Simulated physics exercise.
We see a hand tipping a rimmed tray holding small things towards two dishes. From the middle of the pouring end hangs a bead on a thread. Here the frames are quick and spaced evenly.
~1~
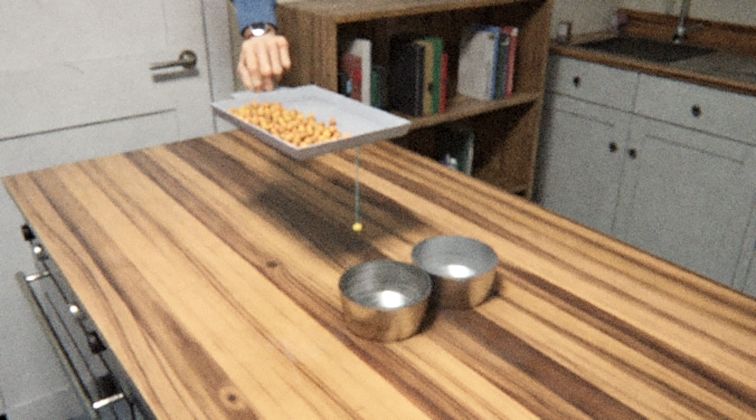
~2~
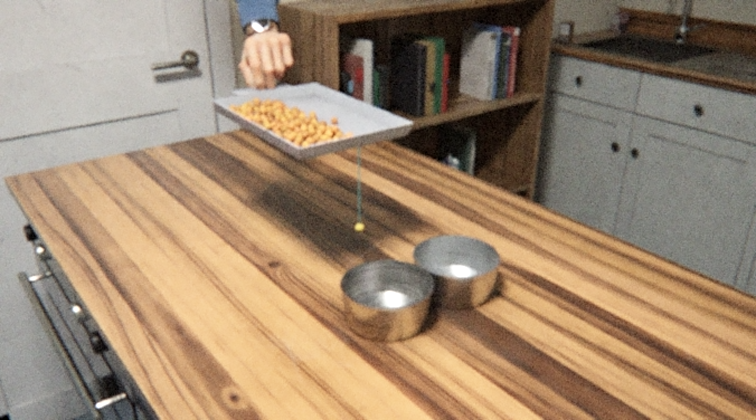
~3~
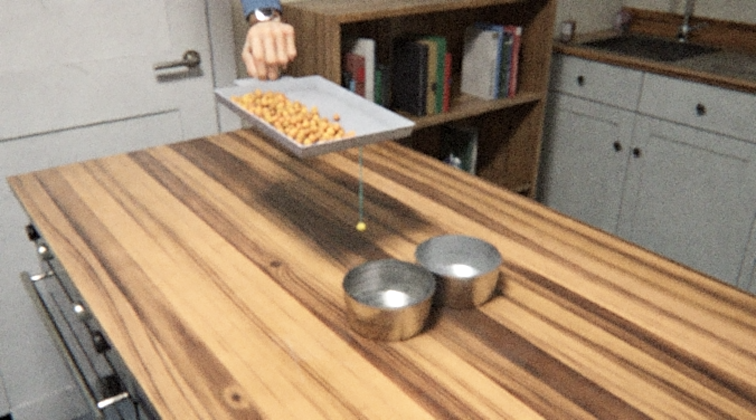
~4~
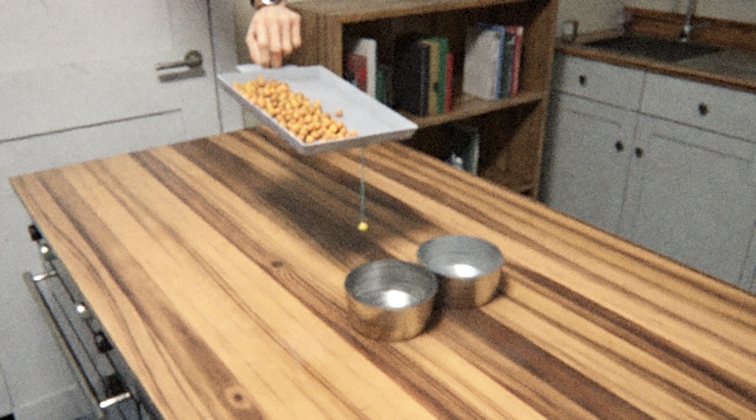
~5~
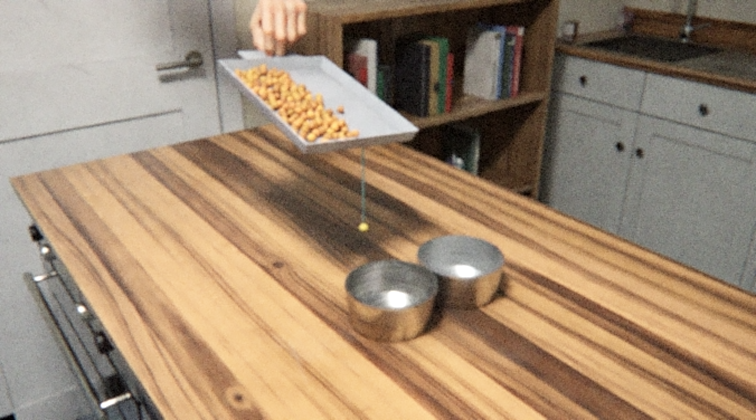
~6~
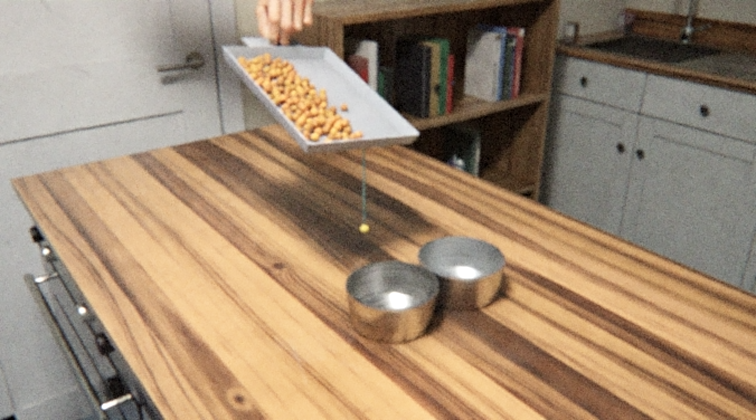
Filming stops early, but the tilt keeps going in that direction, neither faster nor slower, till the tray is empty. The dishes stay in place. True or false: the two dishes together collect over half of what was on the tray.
False, they collect less than half.
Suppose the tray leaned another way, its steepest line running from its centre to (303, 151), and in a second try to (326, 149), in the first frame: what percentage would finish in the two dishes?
Near 0 % and 10 %.
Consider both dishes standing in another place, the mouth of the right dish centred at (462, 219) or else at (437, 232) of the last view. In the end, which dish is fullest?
The first time it is the dish to the left, and the second time it is the dish to the right.
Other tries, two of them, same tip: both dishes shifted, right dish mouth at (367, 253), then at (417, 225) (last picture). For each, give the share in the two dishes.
You'd get 10 in a hundred the first time and 80 in a hundred the second.
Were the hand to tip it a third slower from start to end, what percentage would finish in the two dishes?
Roughly 10 %.
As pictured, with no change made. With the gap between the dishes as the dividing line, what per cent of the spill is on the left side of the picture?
My estimate is some 60 per cent.
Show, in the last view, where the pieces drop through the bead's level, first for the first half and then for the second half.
Near (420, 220) and later near (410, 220).
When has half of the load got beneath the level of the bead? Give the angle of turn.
At some 110 degrees.
Soon, tray tipped steeply; most on the tray; a stray few outside both; a small part in the air.
A while on, tray tipped past a quarter turn; about half on the tray; a stray few in the right dish; about a third outside both; a small part in the air.
Towards the end, tray tipped past a quarter turn; a stray few in the left dish; a small part in the right dish; most outside both.
Finally, tray tipped past a quarter turn; a stray few in the left dish; a small part in the right dish; most outside both.
